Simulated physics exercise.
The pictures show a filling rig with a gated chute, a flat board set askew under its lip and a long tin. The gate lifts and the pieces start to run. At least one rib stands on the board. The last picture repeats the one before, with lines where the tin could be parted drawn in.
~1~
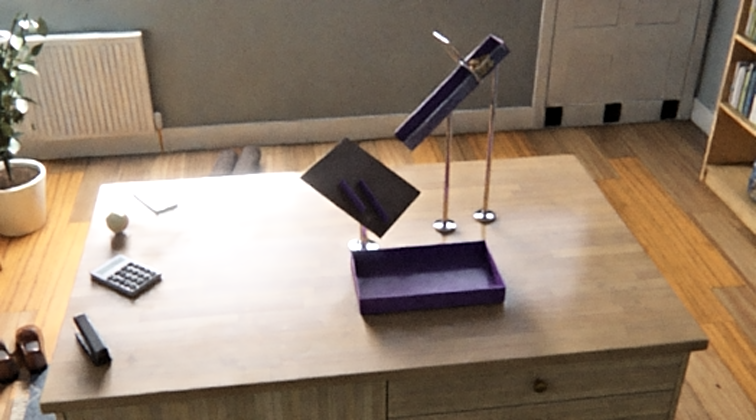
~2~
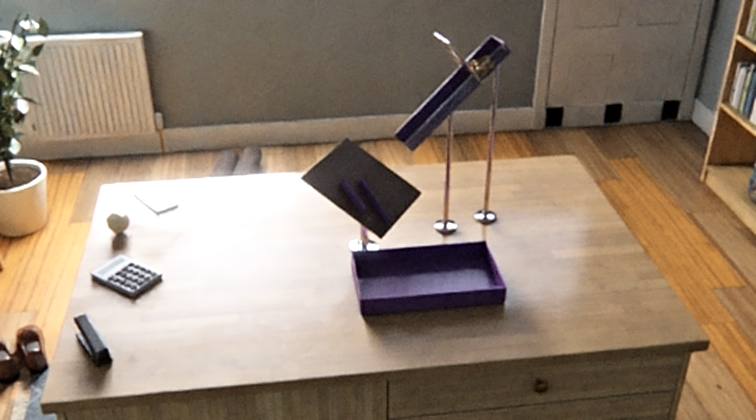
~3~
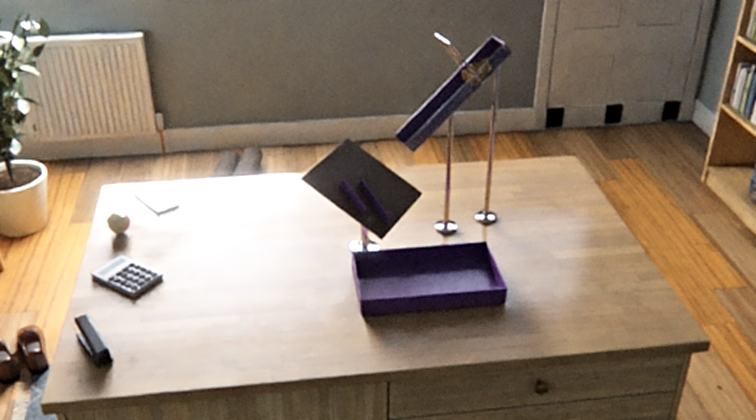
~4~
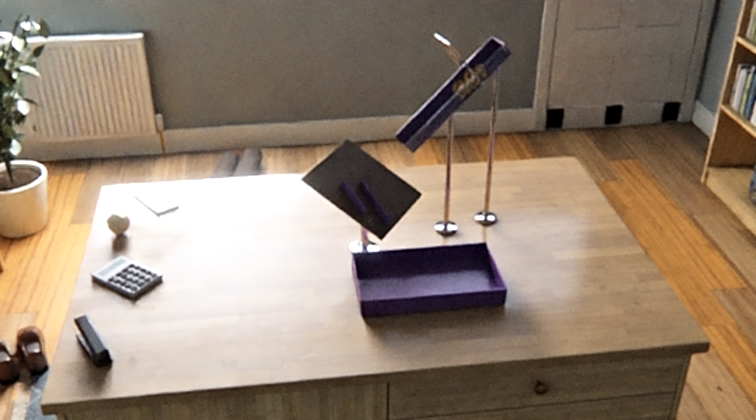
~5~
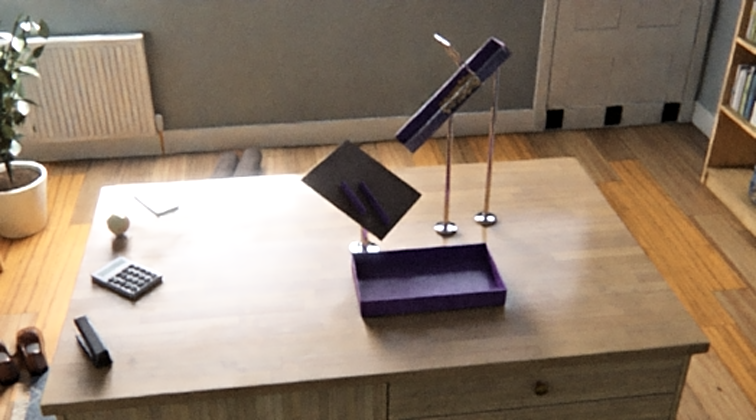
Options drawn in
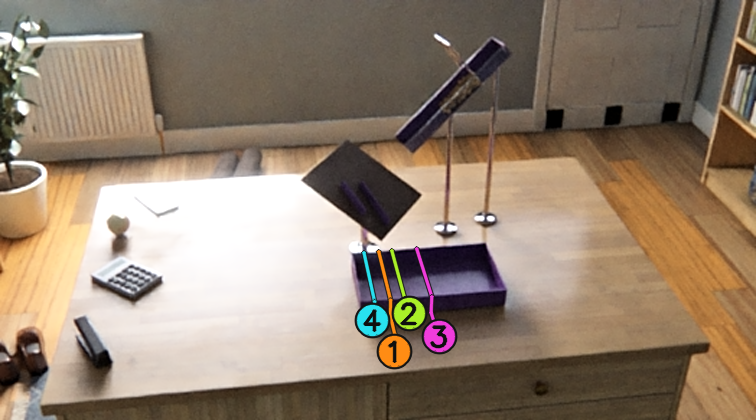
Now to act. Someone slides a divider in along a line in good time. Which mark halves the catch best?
3.
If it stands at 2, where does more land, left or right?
Right.
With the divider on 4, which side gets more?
The right side.
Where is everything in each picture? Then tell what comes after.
The first frame shows load behind the gate near (477, 66), round wooden beads; lip of the chute near (407, 147), sloping fairly steeply.
The second frame shows middle of the board near (364, 185), tilted gently; middle of its low edge near (403, 214); of its high edge near (325, 156).
The third frame shows front corners of the tin near (361, 300) and (507, 288), empty; front of the load near (472, 84).
The fourth frame shows middle of the load near (472, 80); its front near (456, 93), close to a quarter of the way to the lip; rib from (344, 180) to (367, 210); rib from (363, 180) to (390, 219).
The fifth frame shows middle of the load near (463, 92); its front near (445, 110), close to half of the way to the lip.
On the marked copy, line 1 crosses the front rim at (390, 299); line 2 crosses the front rim at (404, 298); line 3 crosses the front rim at (431, 295); line 4 crosses the front rim at (374, 300).
For line 1, of what is caught, none at all on the left of the divider, the whole lot on the right.
For line 2, of what is caught, only a few on the left of the divider, all but a few on the right.
For line 3, of what is caught, close to half on the left of the divider, close to half on the right.
For line 4, of what is caught, none at all on the left of the divider, the whole lot on the right.
